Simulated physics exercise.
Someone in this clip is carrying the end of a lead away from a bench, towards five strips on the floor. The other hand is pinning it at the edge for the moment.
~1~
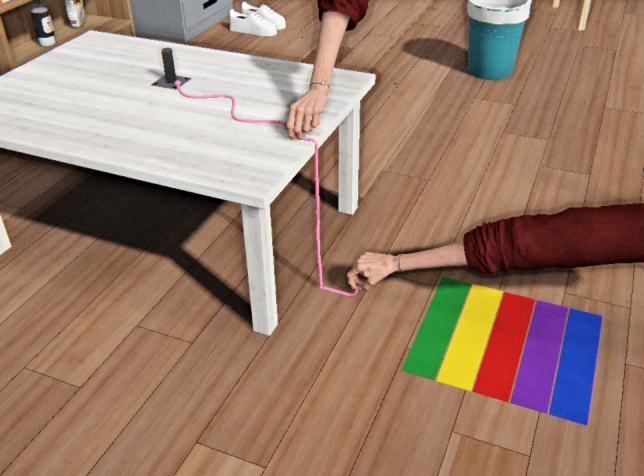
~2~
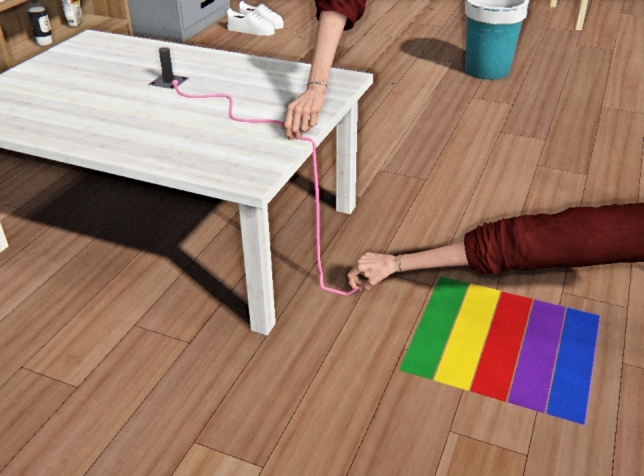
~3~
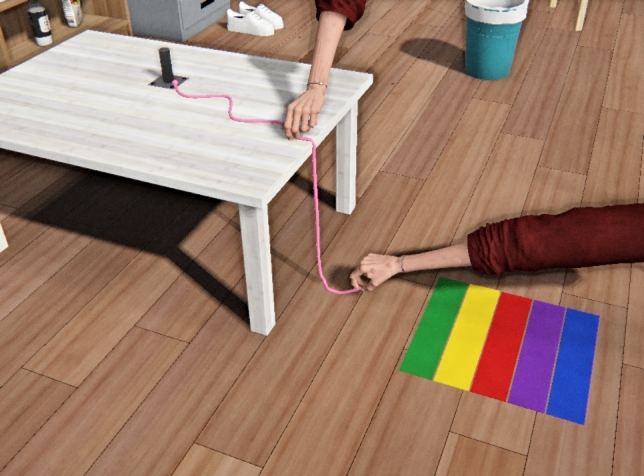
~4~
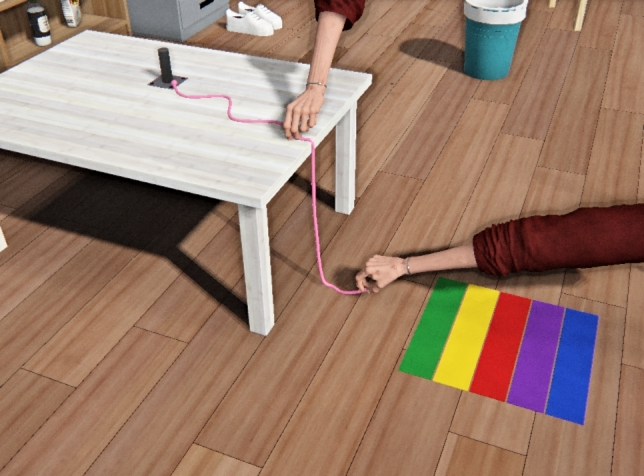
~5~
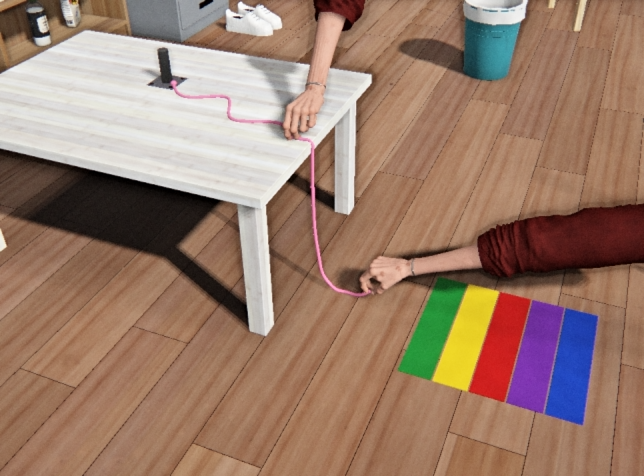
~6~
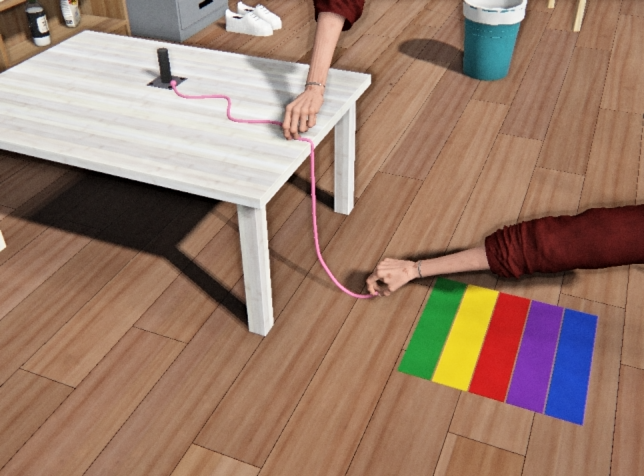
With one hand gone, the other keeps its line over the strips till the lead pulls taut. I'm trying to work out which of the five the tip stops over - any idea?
I would say the red one.
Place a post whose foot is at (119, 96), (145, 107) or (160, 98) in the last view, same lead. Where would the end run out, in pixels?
Places per try: (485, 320); (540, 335); (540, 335).
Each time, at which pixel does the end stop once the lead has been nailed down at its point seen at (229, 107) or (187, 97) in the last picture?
Approximately (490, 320), then (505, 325).
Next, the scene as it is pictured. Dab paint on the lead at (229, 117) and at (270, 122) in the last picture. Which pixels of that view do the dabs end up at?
(265, 115) and (301, 128), approximately.
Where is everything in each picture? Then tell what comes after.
In the first frame, end (357, 287); green (426, 356); yellow (461, 366); red (496, 376); purple (534, 387); blue (572, 398).
In the second frame, end (358, 287); lead through (182, 95) (231, 104) (271, 121) (314, 154) (318, 214) (320, 270).
In the third frame, end (360, 288).
In the fourth frame, end (365, 290); lead through (181, 95) (230, 104) (270, 122) (313, 154) (315, 214) (321, 271).
In the fifth frame, end (370, 291).
In the sixth frame, end (376, 293); lead through (180, 95) (230, 105) (270, 122) (312, 154) (314, 214) (329, 273).
A little later, end near (440, 310); over green.
Next, end near (486, 322); over yellow.
When it is tight, end near (513, 329); over red. It gets as far as the red strip.
